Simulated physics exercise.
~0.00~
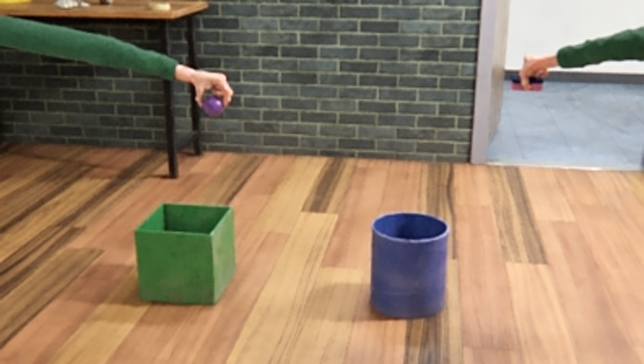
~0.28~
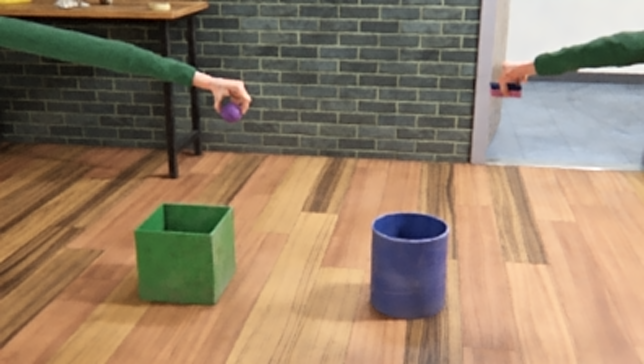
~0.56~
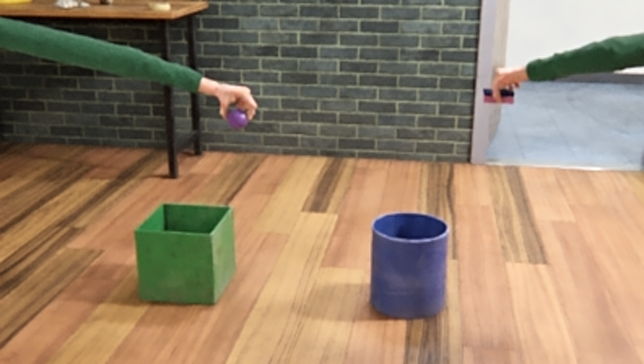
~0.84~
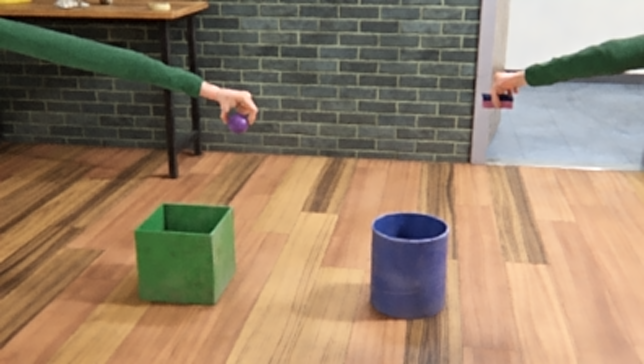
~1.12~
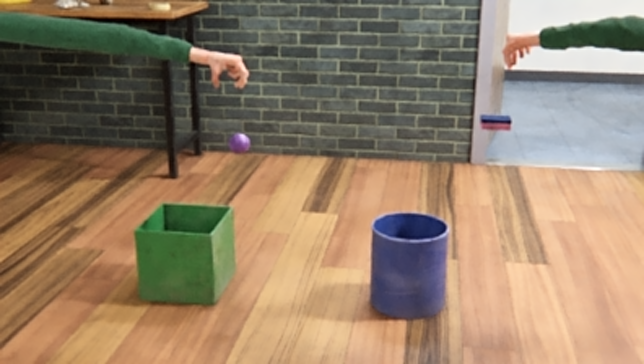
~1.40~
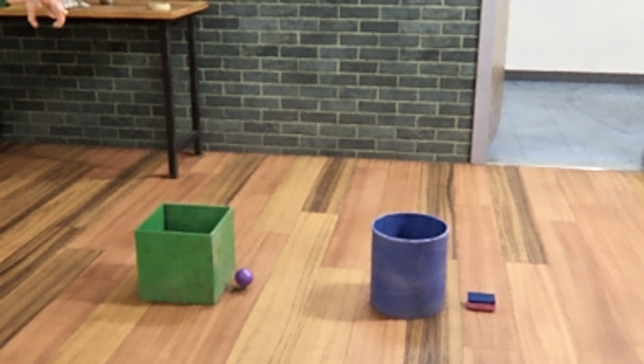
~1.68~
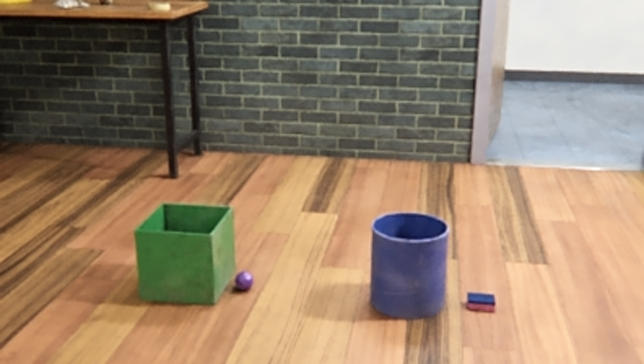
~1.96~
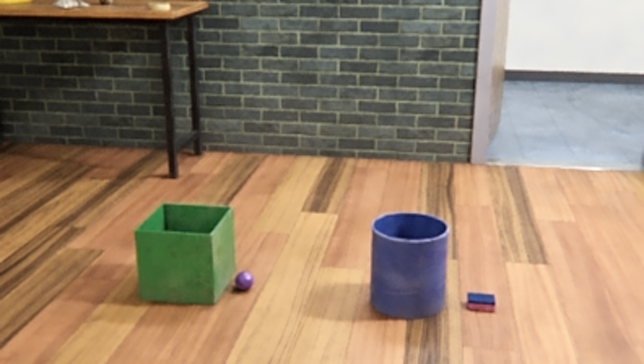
Two hands drop a purple ball and a small block, which land beside the containers.
